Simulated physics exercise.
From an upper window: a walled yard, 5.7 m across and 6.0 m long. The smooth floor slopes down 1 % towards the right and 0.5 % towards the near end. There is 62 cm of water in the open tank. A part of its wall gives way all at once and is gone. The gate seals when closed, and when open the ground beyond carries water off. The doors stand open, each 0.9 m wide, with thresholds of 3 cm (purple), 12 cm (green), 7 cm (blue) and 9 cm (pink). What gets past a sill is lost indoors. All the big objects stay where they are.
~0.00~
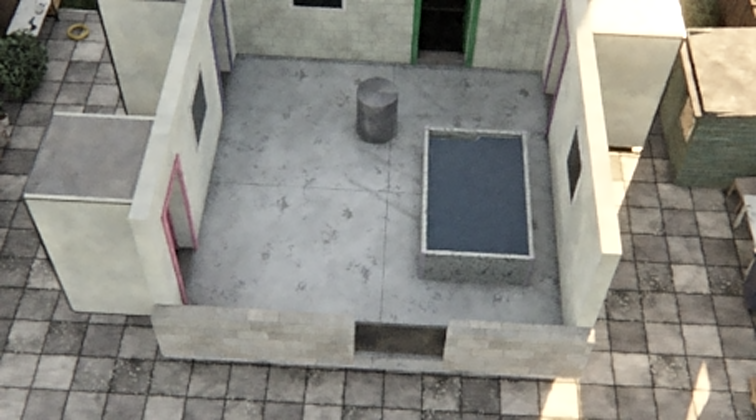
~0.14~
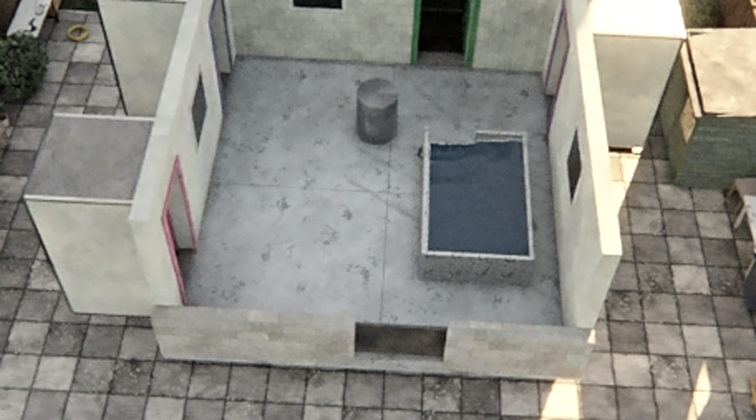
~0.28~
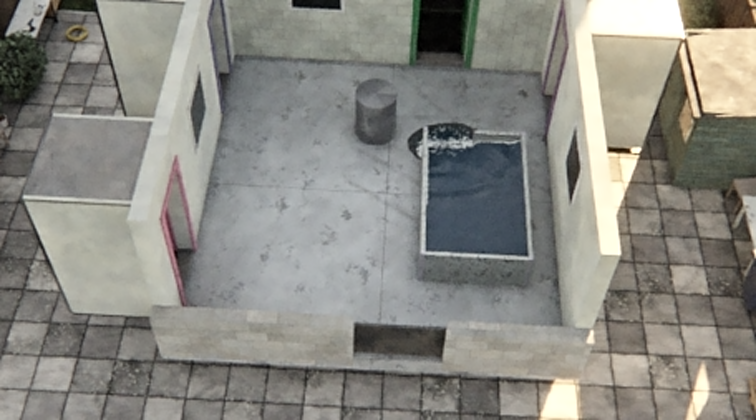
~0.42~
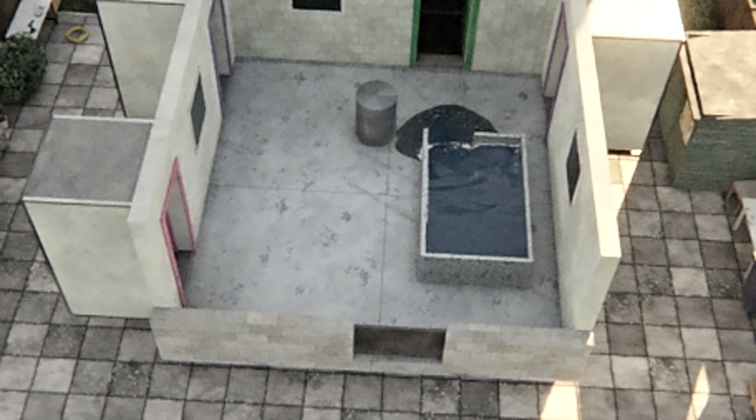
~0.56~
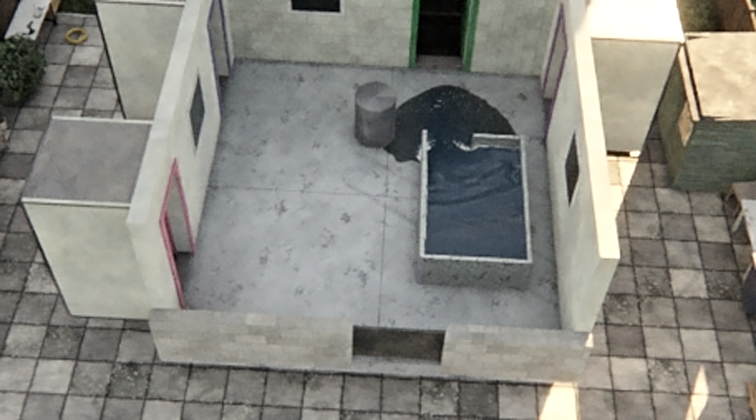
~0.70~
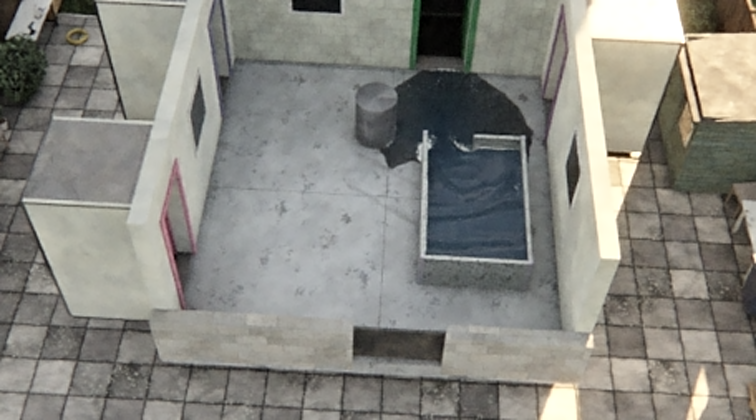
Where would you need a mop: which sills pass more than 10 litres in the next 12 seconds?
Door by door: At the purple door it passes the limit; at the green door it goes over the limit; at the blue door it goes over the limit; at the pink door it stays under the limit.
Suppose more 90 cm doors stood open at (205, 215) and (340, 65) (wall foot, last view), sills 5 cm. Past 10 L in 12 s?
In that order: Not over, over.
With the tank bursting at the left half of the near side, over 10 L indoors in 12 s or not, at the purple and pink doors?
Then: Purple over, pink past it.
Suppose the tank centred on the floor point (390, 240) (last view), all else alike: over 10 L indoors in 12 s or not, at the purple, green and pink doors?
Against that limit: Purple past it, green not over, pink under.
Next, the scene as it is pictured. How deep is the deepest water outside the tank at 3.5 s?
Up to some 22 cm.
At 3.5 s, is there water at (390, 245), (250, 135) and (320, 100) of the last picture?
In turn: Still dry, wet, flooded.
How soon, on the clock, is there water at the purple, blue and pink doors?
Purple 1.0 s, blue 2.6 s, pink 5.5 s.
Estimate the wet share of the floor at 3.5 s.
About 40 per cent.
After 1.4 s water covers 20 % of the floor and is deepest (32 cm) near (438, 157); purple door 4 cm at the sill, 0 L in, green door 23 cm at the sill, 36 L in, blue door not reached, pink door not reached.
After 2.2 s water covers 25 % of the floor and is deepest (32 cm) near (536, 83); purple door 8 cm at the sill, 4 L in, green door 28 cm at the sill, 106 L in, blue door not reached, pink door not reached.
After 3.5 s water covers 40 % of the floor and is deepest (22 cm) near (536, 83); purple door 9 cm at the sill, 28 L in, green door 21 cm at the sill, 180 L in, blue door 13 cm at the sill, 8 L in, pink door not reached.
After 7.0 s water covers 85 % of the floor and is deepest (16 cm) near (536, 83); purple door 9 cm at the sill, 128 L in, green door 12 cm at the sill, 224 L in, blue door 10 cm at the sill, 48 L in, pink door 2 cm at the sill, 0 L in.
After 12.0 s water covers 95 % of the floor and is deepest (10 cm) near (557, 358); purple door 7 cm at the sill, 218 L in, green door 7 cm at the sill, 224 L in, blue door 5 cm at the sill, 53 L in, pink door 3 cm at the sill, 0 L in.
